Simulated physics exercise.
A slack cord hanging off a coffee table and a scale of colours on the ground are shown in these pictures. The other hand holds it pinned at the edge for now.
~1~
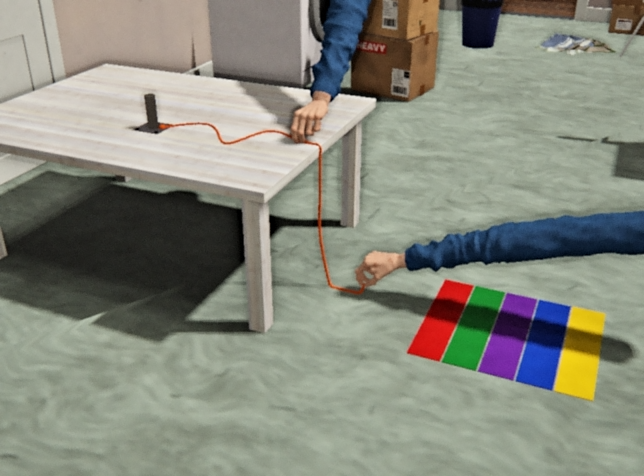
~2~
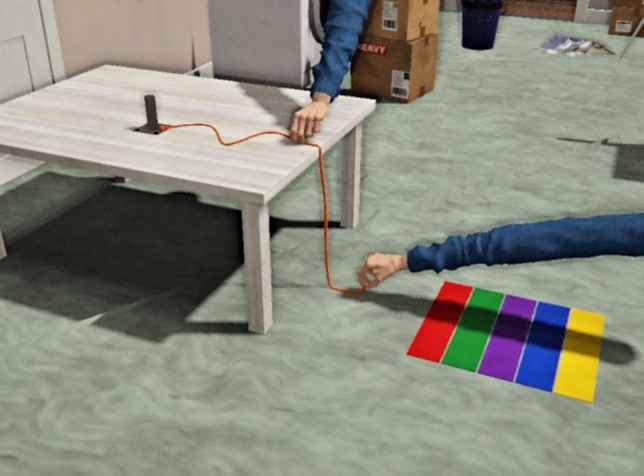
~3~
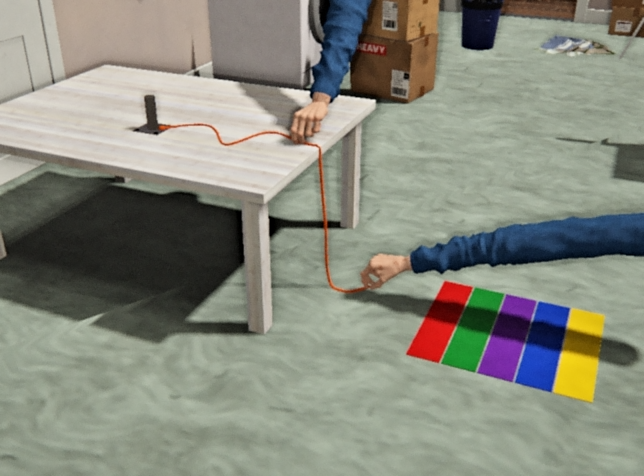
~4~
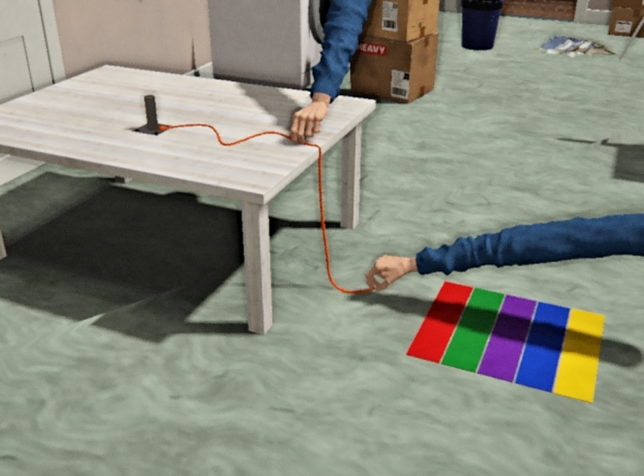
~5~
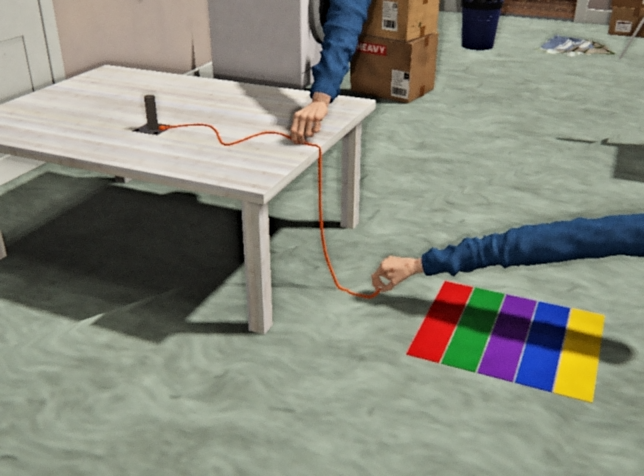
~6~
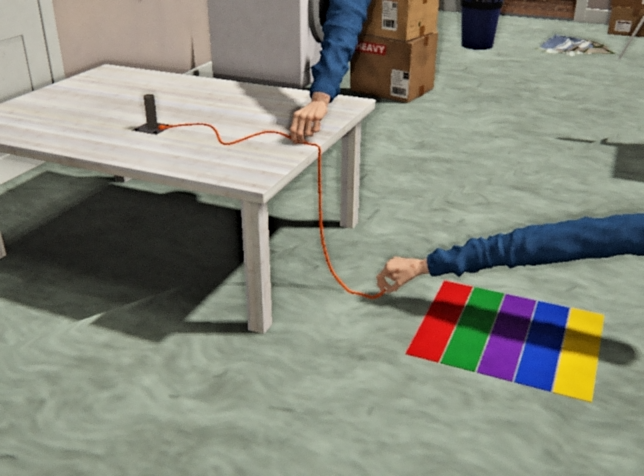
A blue-sleeved hand low at the right draws the free end of an orange cord slightly to the right, just above the pale green floor of a cluttered room seen from above at an angle. The cord winds from a small dark upright object across a whitish wooden table, where another hand presses it at the edge, near red, green, purple, blue and yellow floor stripes. The hanging length shifts into a softer curve while the pressing hand and camera stay still.
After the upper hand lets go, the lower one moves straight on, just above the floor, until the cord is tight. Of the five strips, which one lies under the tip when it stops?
The blue strip.
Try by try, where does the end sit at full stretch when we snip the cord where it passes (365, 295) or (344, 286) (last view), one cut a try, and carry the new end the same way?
(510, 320) and (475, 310).
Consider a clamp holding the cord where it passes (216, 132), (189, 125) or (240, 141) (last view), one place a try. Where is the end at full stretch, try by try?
First near (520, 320), then near (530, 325), then near (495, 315).
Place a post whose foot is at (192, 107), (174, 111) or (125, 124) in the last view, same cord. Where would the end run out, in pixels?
The places come out near (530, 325), (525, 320) and (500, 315).
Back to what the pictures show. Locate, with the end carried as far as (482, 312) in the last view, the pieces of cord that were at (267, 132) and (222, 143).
You'll see them at (310, 146) and then at (259, 137).
Early on, end near (482, 312); over green.
Midway, end near (520, 320); over purple.
At the end of the slack, end near (543, 326); over blue. Over blue.
